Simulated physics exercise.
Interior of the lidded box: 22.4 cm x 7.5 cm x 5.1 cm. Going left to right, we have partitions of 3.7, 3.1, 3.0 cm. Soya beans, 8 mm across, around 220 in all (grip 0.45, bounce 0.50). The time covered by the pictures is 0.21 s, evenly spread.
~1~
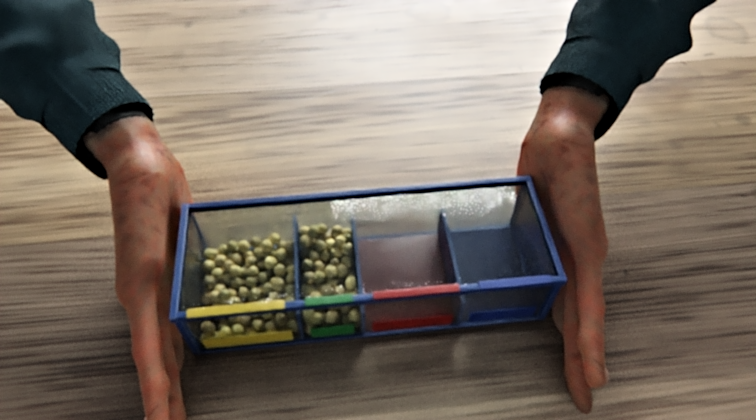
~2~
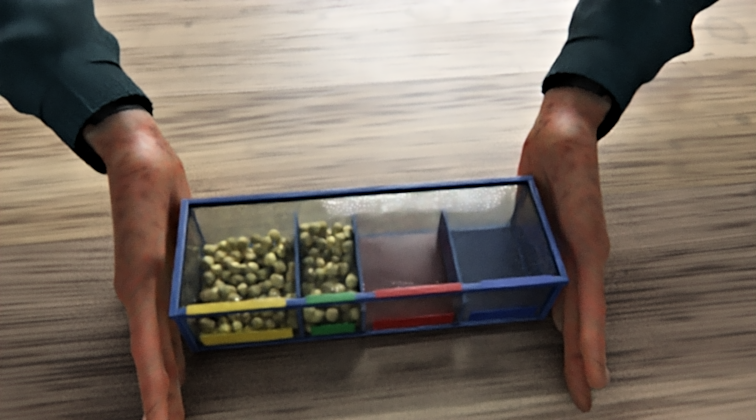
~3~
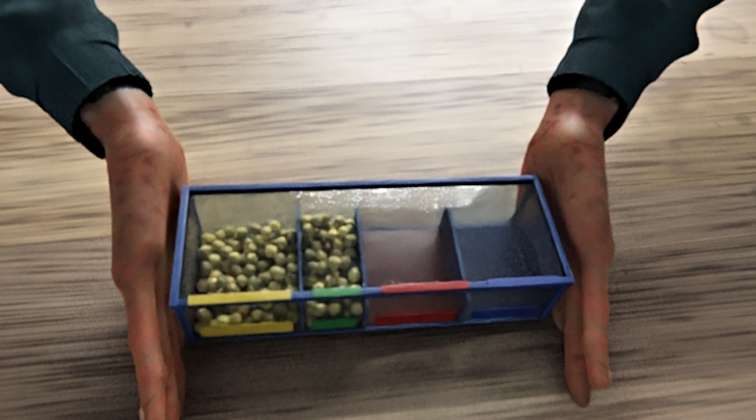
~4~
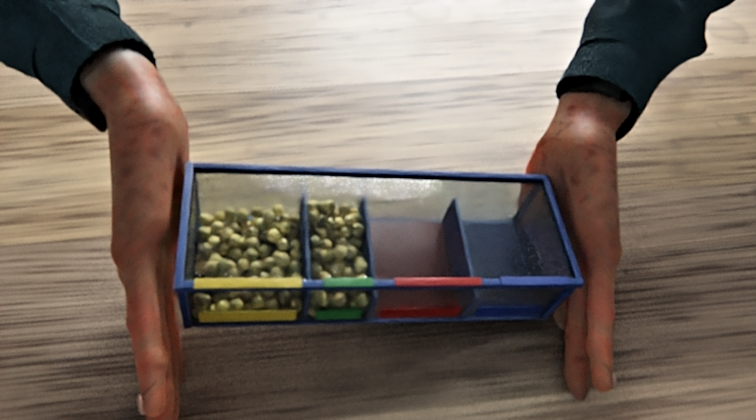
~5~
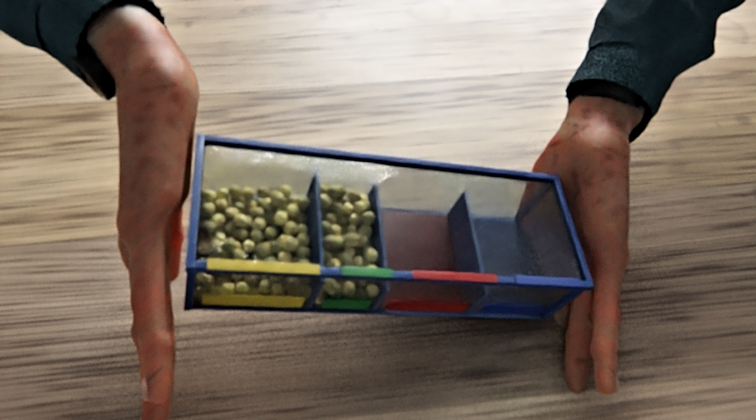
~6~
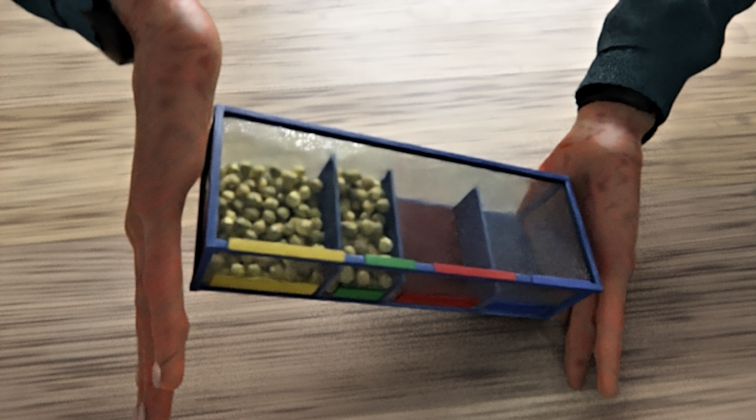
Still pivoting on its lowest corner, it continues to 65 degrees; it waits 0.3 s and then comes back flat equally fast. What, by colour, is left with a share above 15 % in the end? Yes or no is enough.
Red, no; blue, no; green, yes; yellow, yes.
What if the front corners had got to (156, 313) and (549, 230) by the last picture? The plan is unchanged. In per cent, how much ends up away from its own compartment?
Estimate: Near 0 %.
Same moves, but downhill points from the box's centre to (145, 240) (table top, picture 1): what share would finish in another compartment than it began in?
That comes to around 5 per cent.
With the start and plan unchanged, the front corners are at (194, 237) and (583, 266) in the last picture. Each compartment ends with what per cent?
That leaves red with 5 percent, blue with 10, green with 40 and yellow with 50 percent.
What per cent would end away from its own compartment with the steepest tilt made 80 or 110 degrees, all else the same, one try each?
40 % and 60 %.
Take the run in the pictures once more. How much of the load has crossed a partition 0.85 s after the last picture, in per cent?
Near 15 per cent of it.
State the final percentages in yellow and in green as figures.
Final shares - yellow 45 percent, green 40 percent.
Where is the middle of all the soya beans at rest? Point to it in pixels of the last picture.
Look around (315, 294) in the last picture.
Then, 0.51 s after the last picture, tilt 65 degrees; red 10 %, blue 5 %, green 45 %, yellow 45 %.
Then, 0.85 s after the last picture, tilt 36 degrees; red 10 %, blue 5 %, green 40 %, yellow 45 %.
Then, 1.28 s after the last picture, tilt 0 degrees; red 10 %, blue 5 %, green 40 %, yellow 45 %.
In the end, red 10 %, blue 5 %, green 40 %, yellow 45 %.
